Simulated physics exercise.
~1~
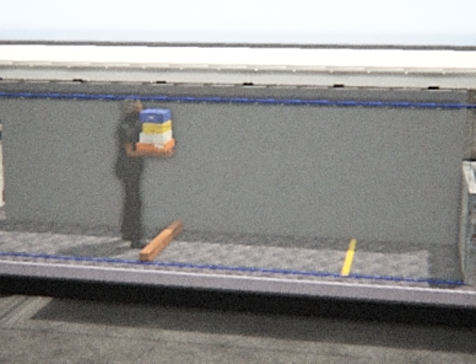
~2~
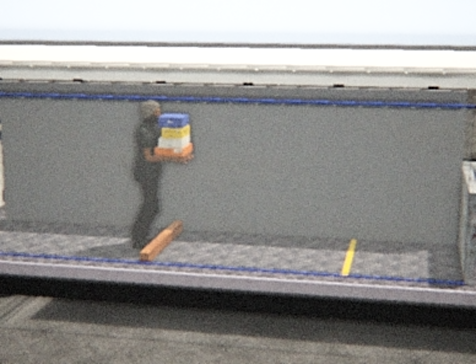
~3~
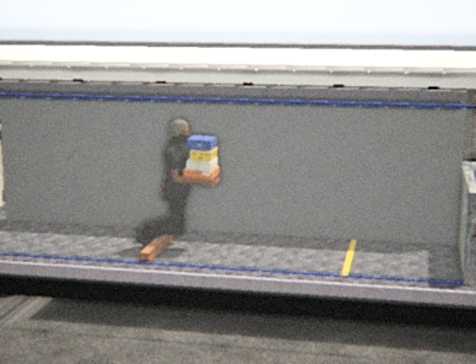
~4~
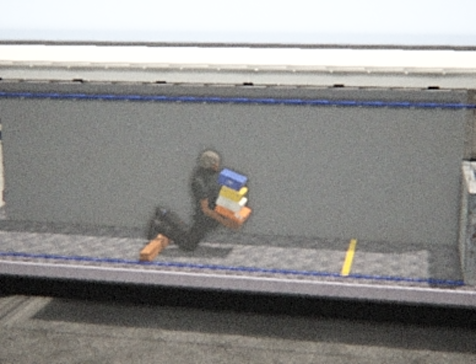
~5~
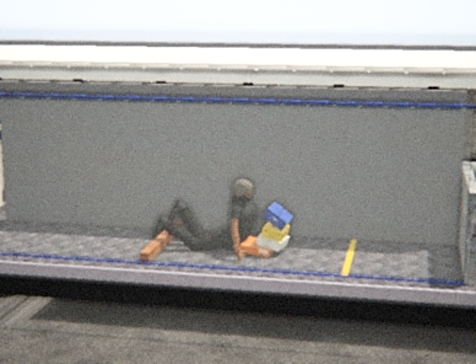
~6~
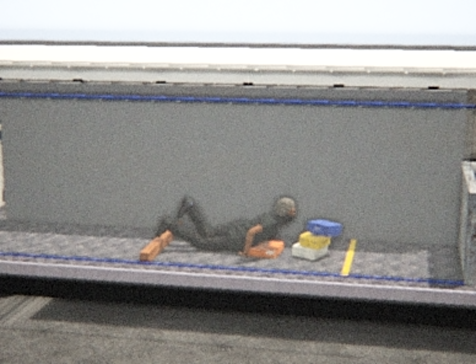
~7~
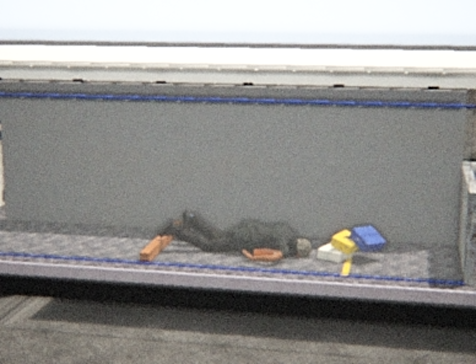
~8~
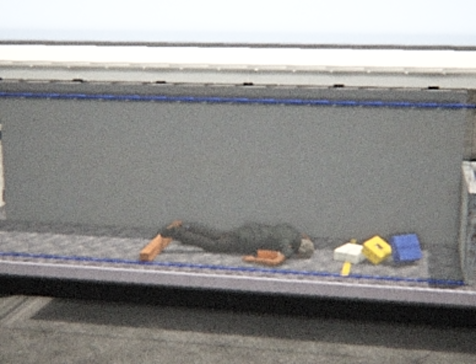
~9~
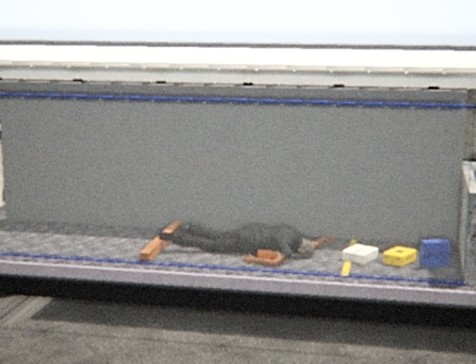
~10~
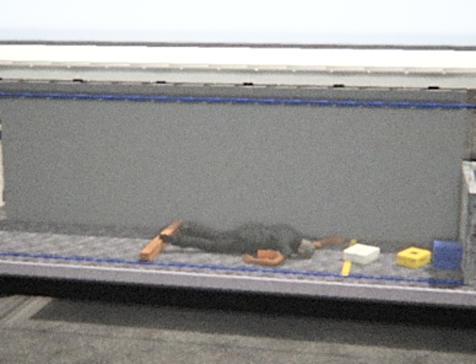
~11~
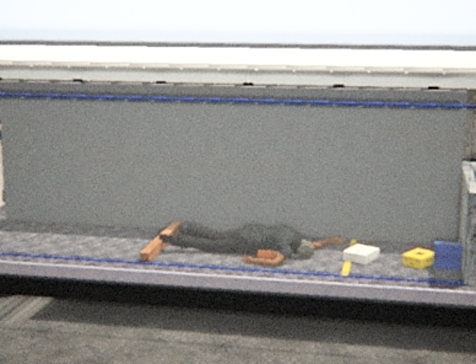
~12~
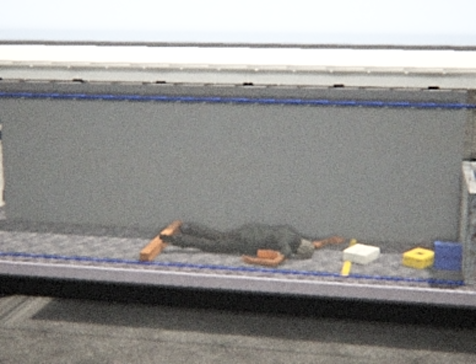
A person carrying a stack of colourful boxes pitched forward over a low rail and landed face down, dropping the load. The white, yellow and blue boxes slid right past the yellow line, while the orange one stayed beside the sprawled figure.
